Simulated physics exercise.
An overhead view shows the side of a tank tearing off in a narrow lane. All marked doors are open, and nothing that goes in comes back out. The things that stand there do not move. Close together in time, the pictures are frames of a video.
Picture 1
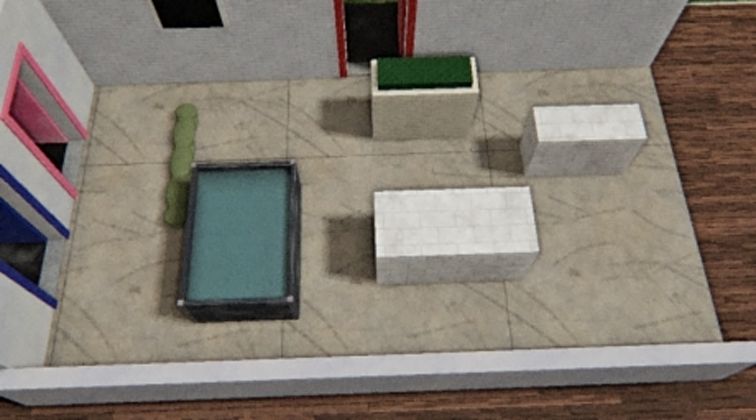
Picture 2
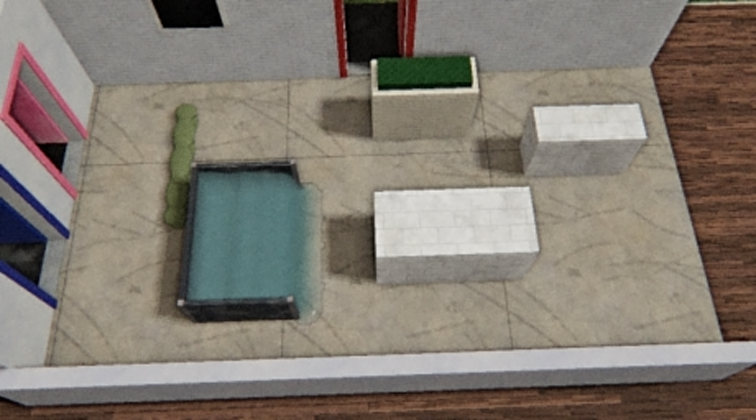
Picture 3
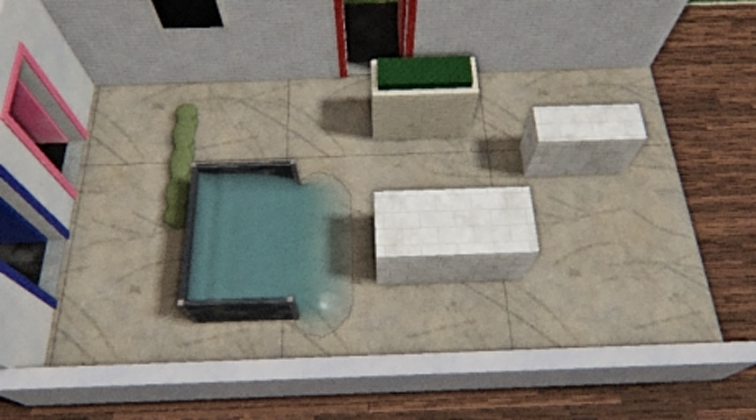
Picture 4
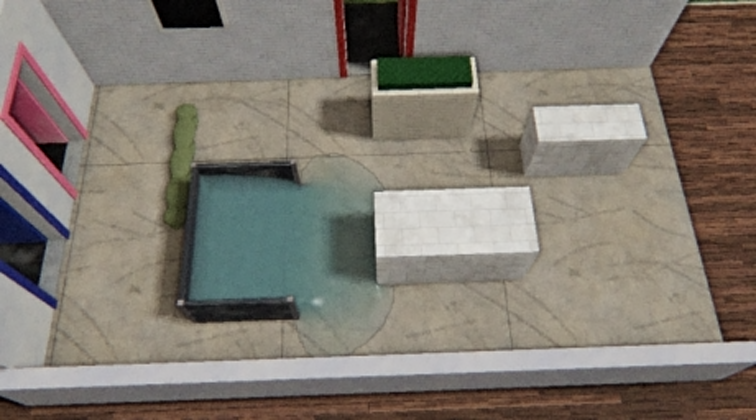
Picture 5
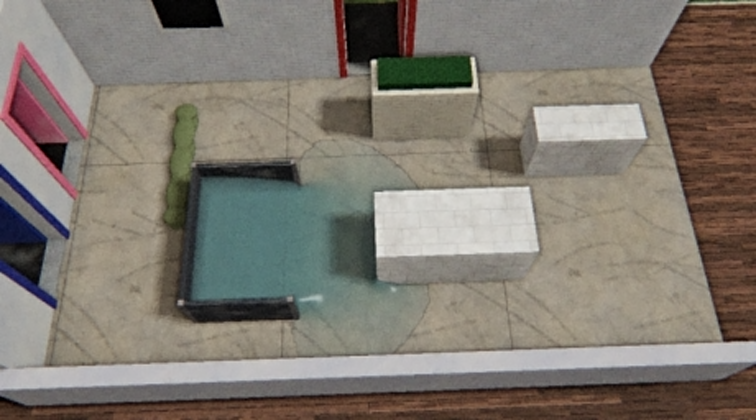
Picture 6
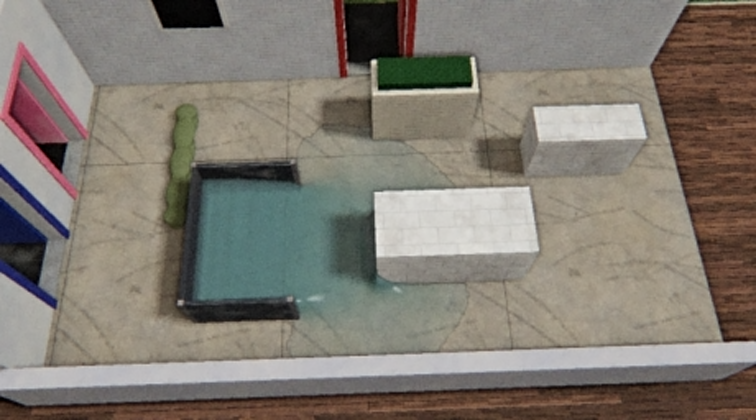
In a walled yard, a tank's right side opening and blue-green water pouring out, spreading across the floor around a white block.
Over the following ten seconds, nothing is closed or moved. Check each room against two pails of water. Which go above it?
The red door goes above; the pink door stays at or below; the blue door stays at or below.
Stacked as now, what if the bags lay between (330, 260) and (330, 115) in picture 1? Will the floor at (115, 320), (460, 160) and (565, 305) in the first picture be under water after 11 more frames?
Reading the three places in turn gives bare, drenched, drenched.
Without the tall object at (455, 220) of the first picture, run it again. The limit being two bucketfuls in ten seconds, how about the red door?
For the red door, it remains below.
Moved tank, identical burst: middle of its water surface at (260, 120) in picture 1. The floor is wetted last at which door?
The blue-painted one is the last one.
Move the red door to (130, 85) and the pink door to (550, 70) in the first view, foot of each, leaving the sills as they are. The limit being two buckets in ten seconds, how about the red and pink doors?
In my view, the red one doesn't reach the mark, while the pink one tops the limit.
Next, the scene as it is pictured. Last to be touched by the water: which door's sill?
Door: The door marked pink.
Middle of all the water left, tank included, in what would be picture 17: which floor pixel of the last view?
It is around (390, 243).
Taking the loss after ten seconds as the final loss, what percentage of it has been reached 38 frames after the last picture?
My figure is about 80 in a hundred.
A moment on, water covers 30 % of the floor; the red door not reached, the pink door not reached, the blue door not reached.
Next, water covers 45 % of the floor; the red door under two buckets in, the pink door not reached, the blue door not reached.
Then, water covers 60 % of the floor; the red door over two buckets in, the pink door not reached, the blue door not reached.
Later, water covers 75 % of the floor; the red door over two buckets in, the pink door not reached, the blue door wet at the sill, nothing in.
In the end, water covers 90 % of the floor; the red door over two buckets in, the pink door under two buckets in, the blue door wet at the sill, nothing in.
